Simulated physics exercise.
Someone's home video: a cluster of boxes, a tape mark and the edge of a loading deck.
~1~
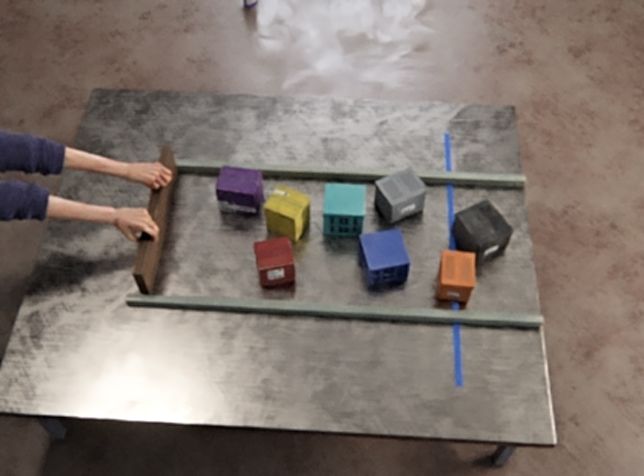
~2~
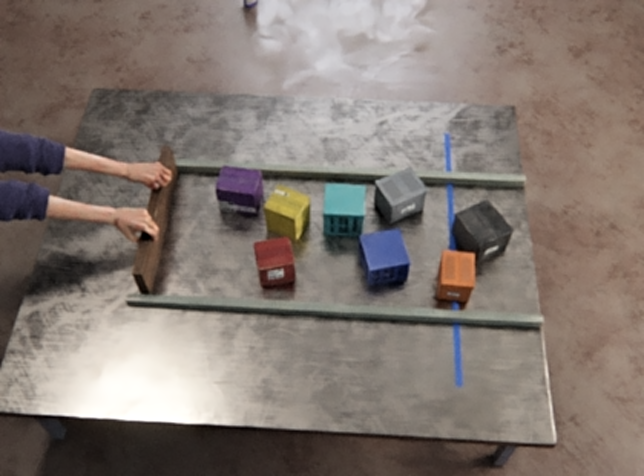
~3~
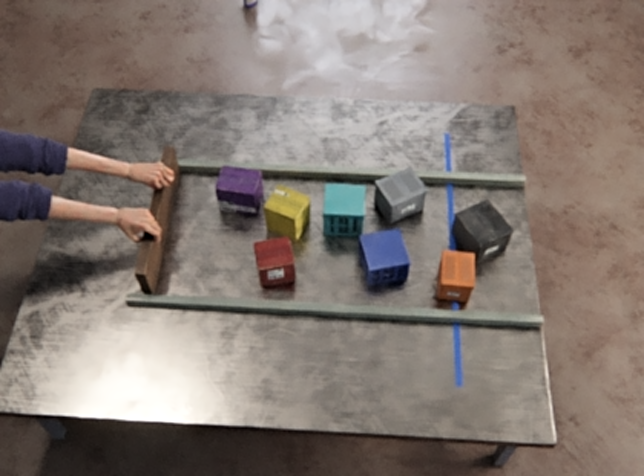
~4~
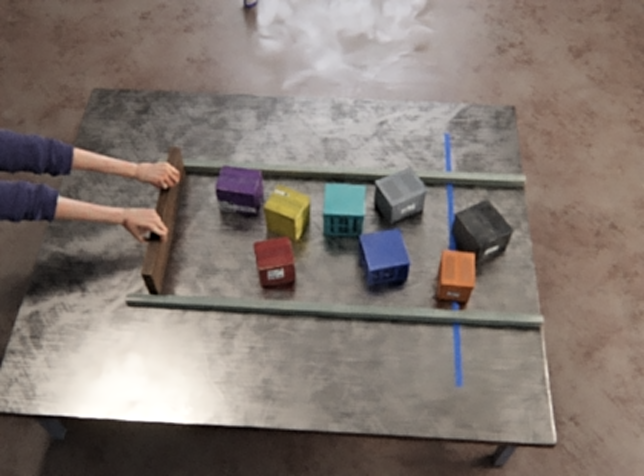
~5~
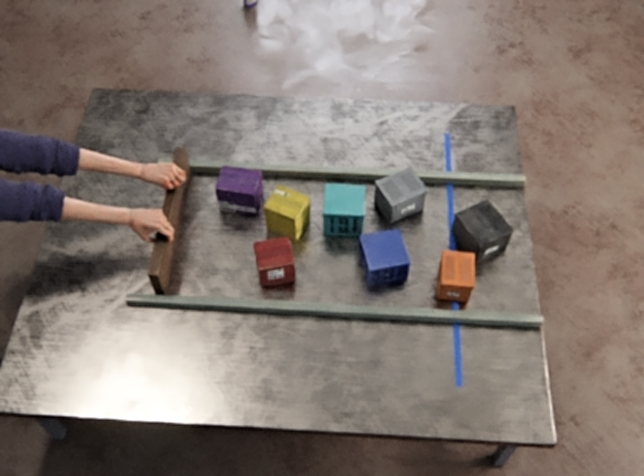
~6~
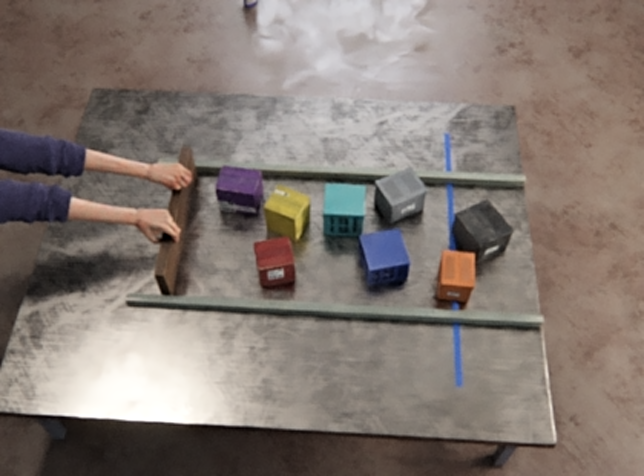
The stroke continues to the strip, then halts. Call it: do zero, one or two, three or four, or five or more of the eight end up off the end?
One or two end up off it.
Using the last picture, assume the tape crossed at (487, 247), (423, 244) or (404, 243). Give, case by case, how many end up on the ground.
Going through each try, you'd get 5, 0 and 0.
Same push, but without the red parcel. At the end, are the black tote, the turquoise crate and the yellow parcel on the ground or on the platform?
I'd say the black tote heads down, the turquoise crate stays up there and the yellow parcel stays up there.
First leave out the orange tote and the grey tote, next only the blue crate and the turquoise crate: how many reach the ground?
Result: 1 in the first case, with 0 in the second.
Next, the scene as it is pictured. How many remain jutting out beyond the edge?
Overhanging ones - 0.
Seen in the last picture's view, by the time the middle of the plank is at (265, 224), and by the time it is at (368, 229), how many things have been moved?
Respectively 3 and 7.
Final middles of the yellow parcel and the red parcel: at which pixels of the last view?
I'd put one at around (471, 240) and the other at around (475, 276).
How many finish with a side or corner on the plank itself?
My count gives 3.
Early on, none off yet; black tote at rest near (481, 232); orange tote at rest near (456, 277); grey tote at rest near (400, 196).
Finally, the number that fall off is one or two; lost, orange tote and black tote.
